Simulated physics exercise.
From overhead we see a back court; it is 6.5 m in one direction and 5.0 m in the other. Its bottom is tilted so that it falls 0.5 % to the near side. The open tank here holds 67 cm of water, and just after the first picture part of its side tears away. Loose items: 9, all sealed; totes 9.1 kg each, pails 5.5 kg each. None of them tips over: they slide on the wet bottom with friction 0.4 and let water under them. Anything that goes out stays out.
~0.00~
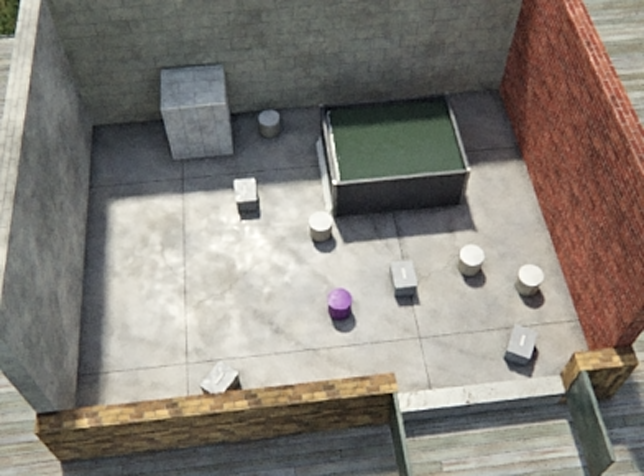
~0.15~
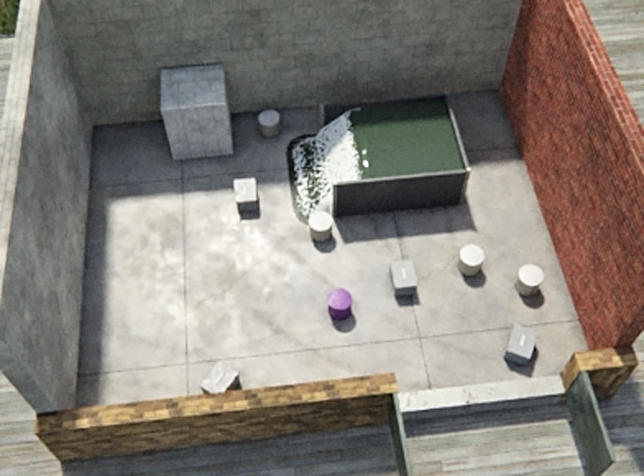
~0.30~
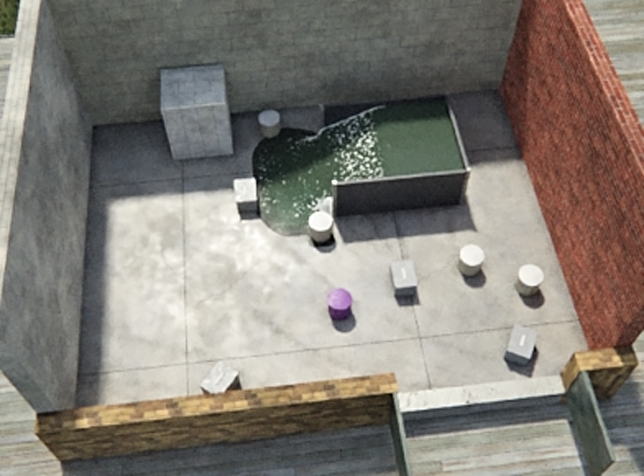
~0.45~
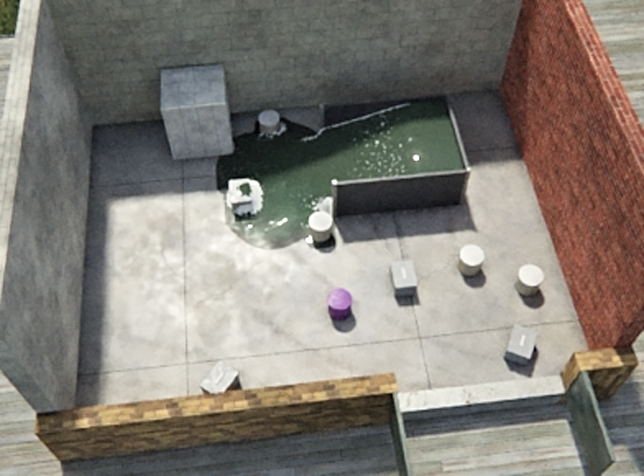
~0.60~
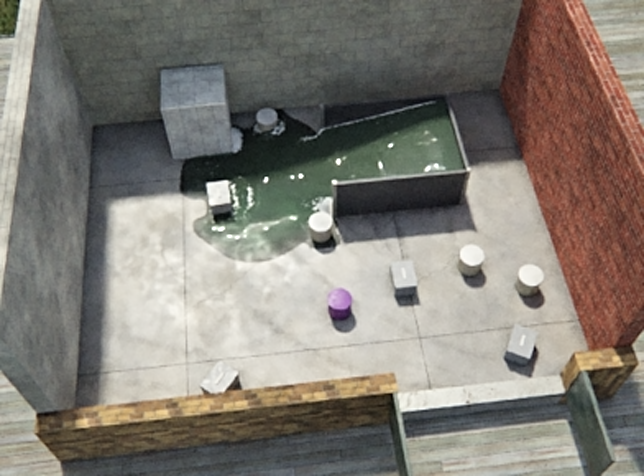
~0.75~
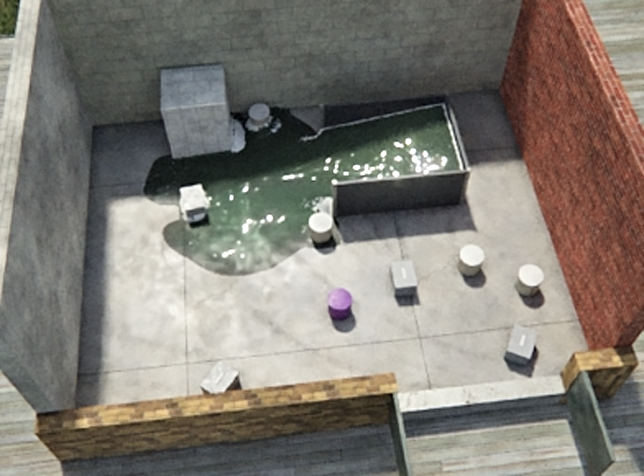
A tank's left side gives way and green water spreads left, shifting a pale block.
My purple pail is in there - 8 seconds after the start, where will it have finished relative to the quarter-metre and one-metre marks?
Movement: Medium.
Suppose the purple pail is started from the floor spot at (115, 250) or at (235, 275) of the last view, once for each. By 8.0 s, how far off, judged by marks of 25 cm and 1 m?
One try each gives this: It wanders off a long way, then it wanders off a long way.
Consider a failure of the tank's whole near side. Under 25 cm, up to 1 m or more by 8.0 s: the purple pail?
The purple pail is swept away.
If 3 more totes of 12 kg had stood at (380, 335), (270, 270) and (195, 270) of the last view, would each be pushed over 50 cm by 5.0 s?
Respectively: Smaller, smaller, greater.
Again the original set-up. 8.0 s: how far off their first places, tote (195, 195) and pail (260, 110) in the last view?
In that order: 350 cm, 350 cm.
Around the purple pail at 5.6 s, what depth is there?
Somewhere close to 3 cm.
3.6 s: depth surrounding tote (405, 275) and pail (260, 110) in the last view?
Around 0 cm and 5 cm.
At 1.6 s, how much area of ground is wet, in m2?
Some 14 m2 of it.
After 1.6 s the purple pail is near (340, 299), 0.0 m from its start, aground; 0 of 9 are out; 2 afloat.
After 3.6 s the purple pail is near (340, 299), 0.0 m from its start, aground; 0 of 9 are out; 1 afloat.
After 5.6 s the purple pail is near (340, 299), 0.0 m from its start, aground; 0 of 9 are out; 2 afloat.
After 8.0 s the purple pail is near (382, 274), 0.7 m from its start, aground; 0 of 9 are out; 1 afloat.
